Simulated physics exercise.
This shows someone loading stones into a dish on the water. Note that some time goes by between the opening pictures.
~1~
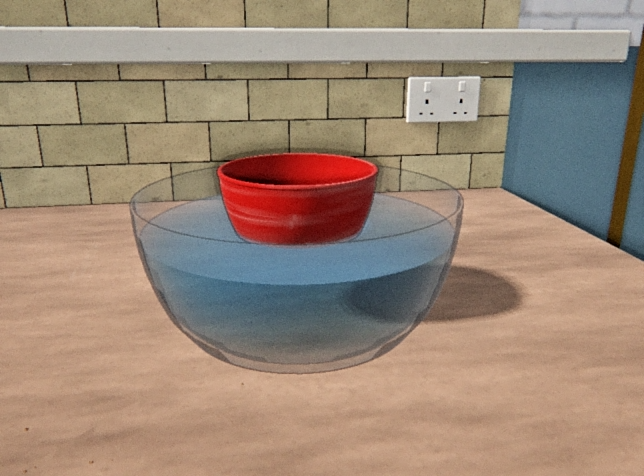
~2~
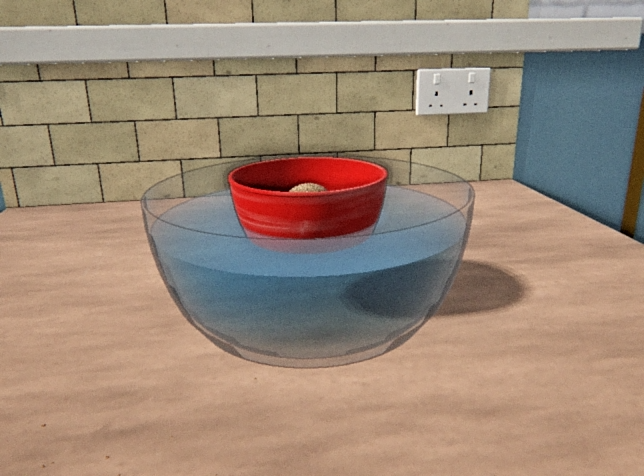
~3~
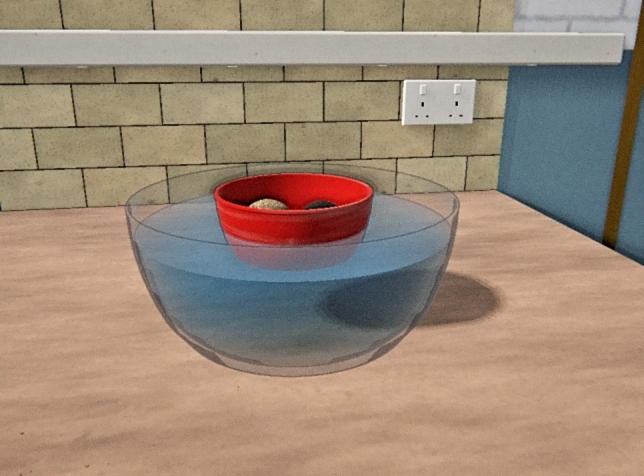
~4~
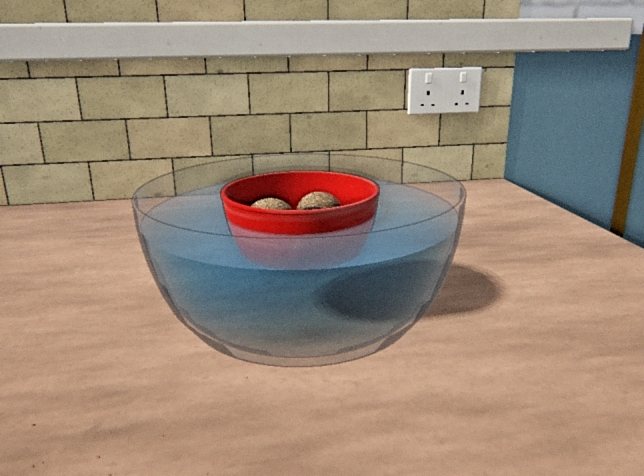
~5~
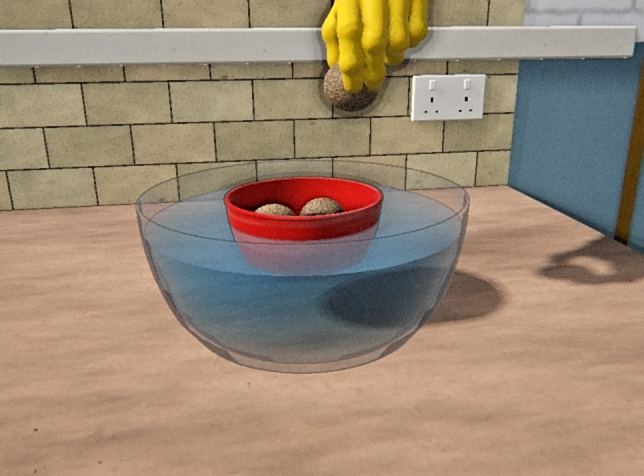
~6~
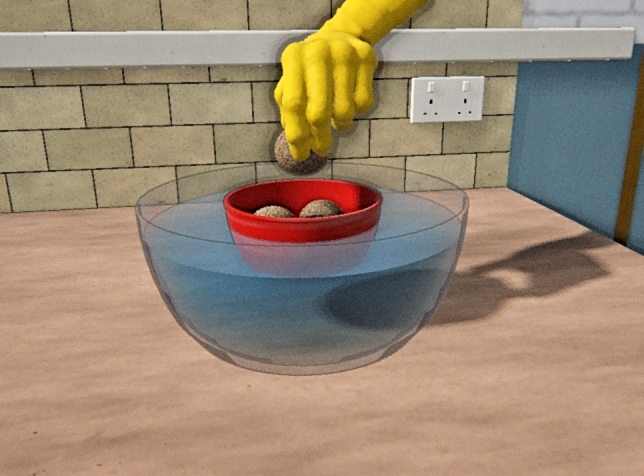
On a kitchen counter, a red dish floated in a clear bowl of water, sitting lower as stones appeared inside it, and then a yellow-gloved hand lowered another stone toward it.
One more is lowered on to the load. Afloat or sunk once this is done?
It stays up.
Soon after, the stone is in and the dish dips.
Later, it steadies; about a fifth of its side above the surface.
In the end, the dish floats; about a fifth of its side above the surface.
